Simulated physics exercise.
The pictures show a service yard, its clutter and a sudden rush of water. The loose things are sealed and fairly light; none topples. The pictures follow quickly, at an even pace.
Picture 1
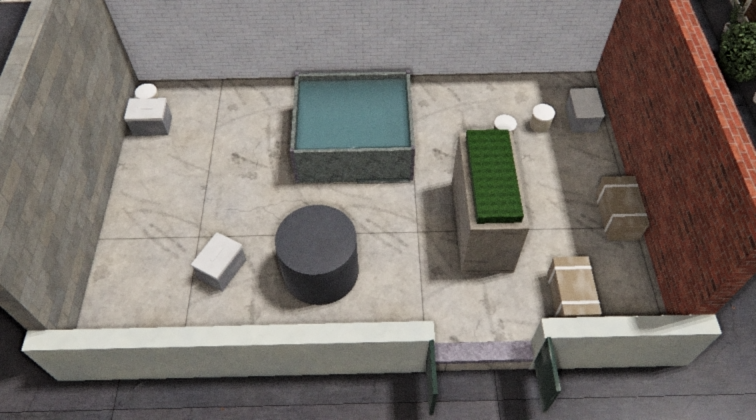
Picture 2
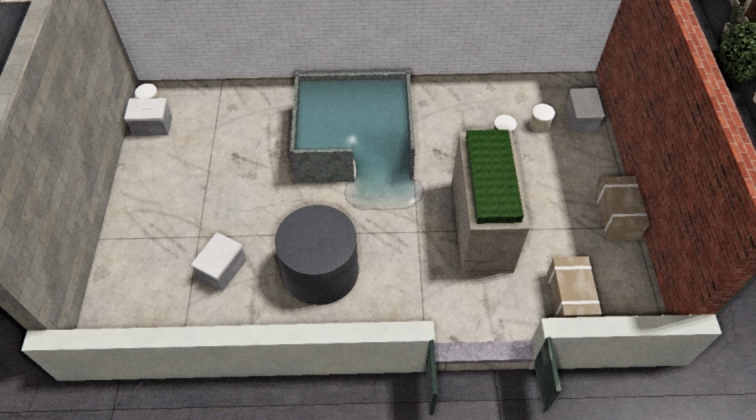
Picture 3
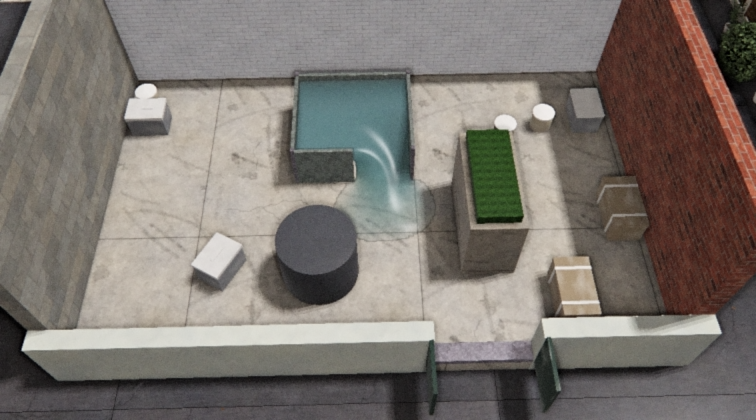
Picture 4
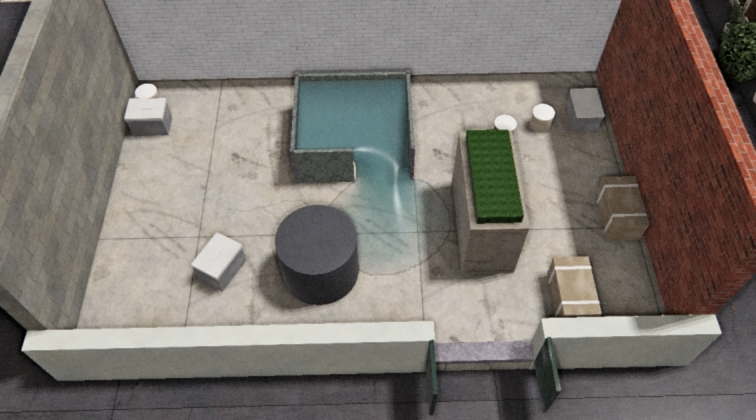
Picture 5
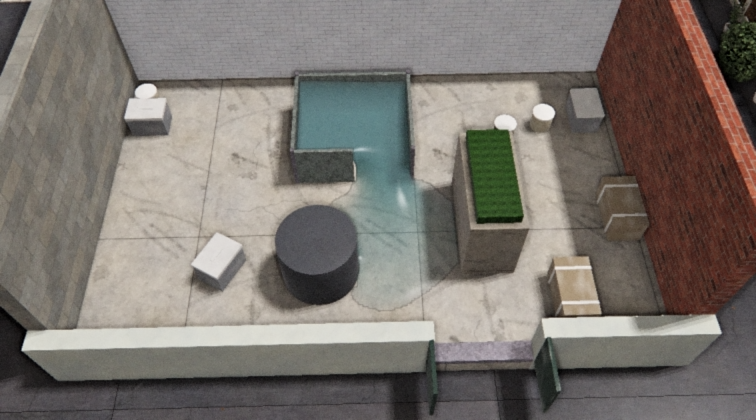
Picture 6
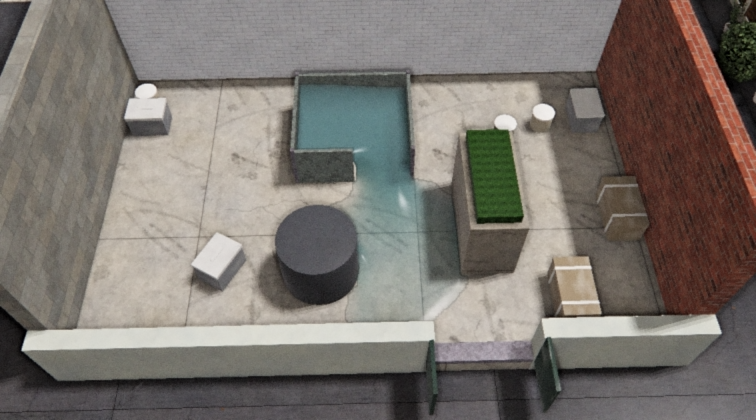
The clip shows a walled yard with scattered blocks, crates and a raised tank of water; part of the tank's front opens, and water pours out and spreads forward between a dark cylinder and a grass-topped block, while the objects stay still.
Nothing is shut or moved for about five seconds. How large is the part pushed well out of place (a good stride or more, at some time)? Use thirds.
It is not even a third.
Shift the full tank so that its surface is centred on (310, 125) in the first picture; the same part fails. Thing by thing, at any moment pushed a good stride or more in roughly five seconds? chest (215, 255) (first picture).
Verdict: Moved that far.
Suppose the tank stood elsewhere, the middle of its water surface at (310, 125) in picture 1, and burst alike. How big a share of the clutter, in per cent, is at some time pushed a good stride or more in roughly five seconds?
Close to 10 %.
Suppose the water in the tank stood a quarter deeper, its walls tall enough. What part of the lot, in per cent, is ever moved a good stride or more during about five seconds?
Roughly 10 per cent.
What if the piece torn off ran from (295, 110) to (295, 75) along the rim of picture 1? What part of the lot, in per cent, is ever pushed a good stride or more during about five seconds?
Roughly 40 per cent.
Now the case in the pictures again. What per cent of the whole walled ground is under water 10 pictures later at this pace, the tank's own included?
Close to 35 %.
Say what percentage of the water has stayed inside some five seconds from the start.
Close to 72 %.
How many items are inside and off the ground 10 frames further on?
It comes to 0.
A moment on, 0 of 8 are well off their spots; 0 afloat.
Next, 0 of 8 are well off their spots; 0 afloat.
Later, 0 of 8 are well off their spots; 0 afloat.
In the end, 0 of 8 are well off their spots, and 0 have been at some point; 0 afloat.
